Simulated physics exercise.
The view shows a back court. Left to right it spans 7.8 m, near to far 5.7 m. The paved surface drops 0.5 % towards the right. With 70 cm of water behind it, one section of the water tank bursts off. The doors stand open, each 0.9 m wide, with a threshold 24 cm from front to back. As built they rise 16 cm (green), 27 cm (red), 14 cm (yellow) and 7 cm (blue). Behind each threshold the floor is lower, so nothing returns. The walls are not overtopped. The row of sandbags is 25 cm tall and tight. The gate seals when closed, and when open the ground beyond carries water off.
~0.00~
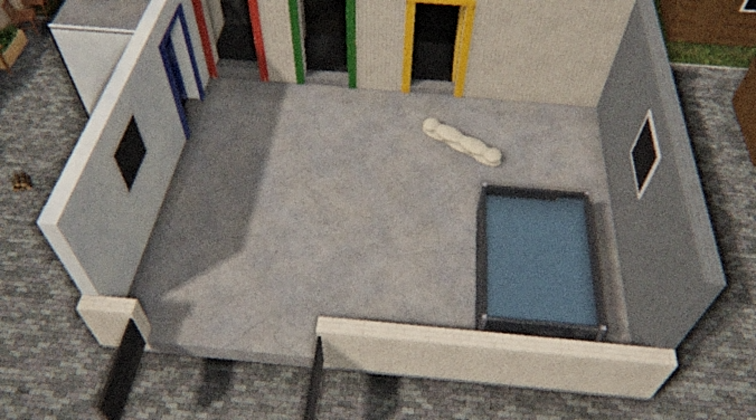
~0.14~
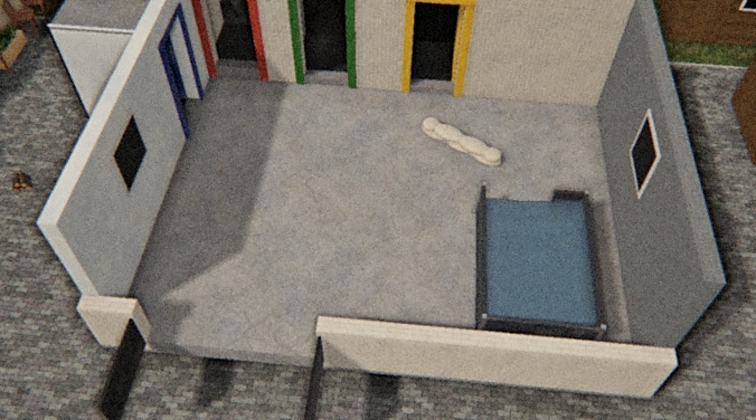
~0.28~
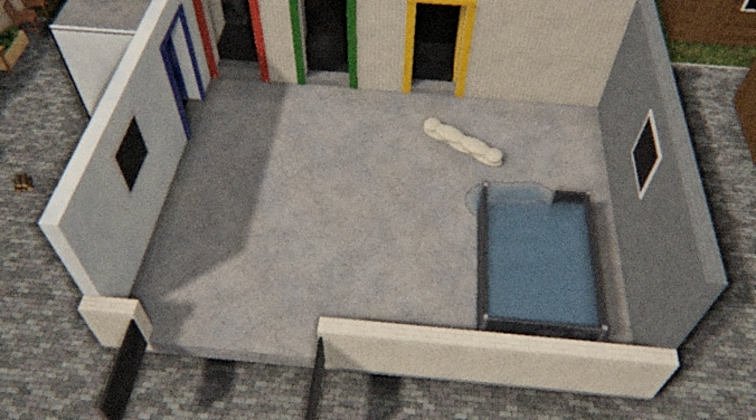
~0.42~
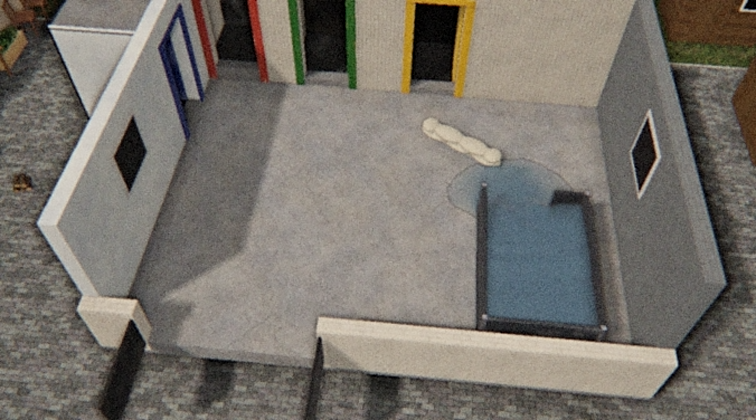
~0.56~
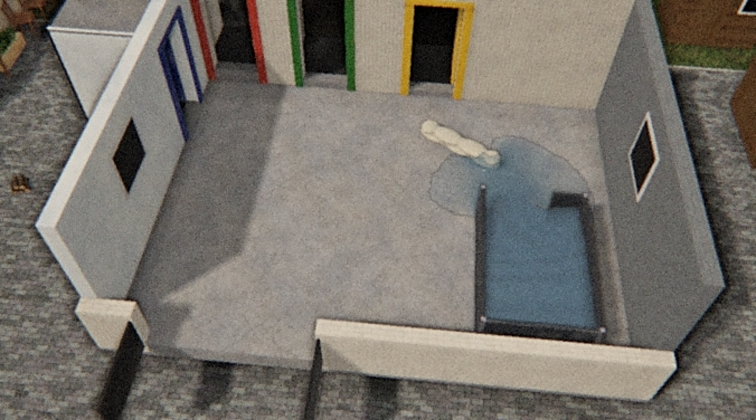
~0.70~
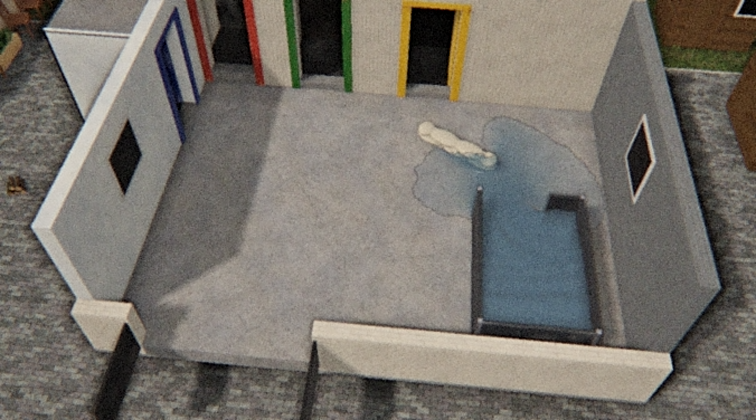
Water pours from the tank's broken far side and spreads across the paved court floor.
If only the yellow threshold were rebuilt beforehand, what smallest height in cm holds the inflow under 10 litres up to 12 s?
Some 6.5 cm above the ground.
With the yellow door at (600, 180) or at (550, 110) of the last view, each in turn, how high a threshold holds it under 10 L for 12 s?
About 11.0 and 32 cm.
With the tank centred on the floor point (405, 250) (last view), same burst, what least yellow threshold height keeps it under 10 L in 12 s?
About 27 cm.
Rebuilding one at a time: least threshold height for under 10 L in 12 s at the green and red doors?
Roughly 7.5 cm at green and 13.0 cm at red.
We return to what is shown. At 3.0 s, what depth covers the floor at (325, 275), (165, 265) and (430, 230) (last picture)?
Roughly 0, 0 and 0 cm, in turn.
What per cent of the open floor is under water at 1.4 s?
About 20 per cent.
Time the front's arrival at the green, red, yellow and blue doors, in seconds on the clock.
Green 2.0 s, red 2.6 s, yellow 1.5 s, blue 3.0 s.
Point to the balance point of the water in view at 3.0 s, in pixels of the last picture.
Near (486, 193).
After 1.4 s water covers 20 % of the floor, deepest (40 cm) near (491, 174); it has not reached the yellow door.
After 3.0 s water covers 45 % of the floor, deepest (32 cm) near (581, 114); 8 cm at the yellow door, 0 litres in over its 14 cm threshold.
After 12.0 s water covers 95 % of the floor, deepest (12 cm) near (616, 376); 4 cm at the yellow door, 0 litres in over its 14 cm threshold.
At the yellow door as built, the water arrived by 1.5 s and peaked near 9 cm at 5.4 s.
Run again over the same 12 s with other heights there, 13 litres in over 6 cm, 5 litres over 8 cm. The limit of 10 litres is kept from about 6.5 cm up.
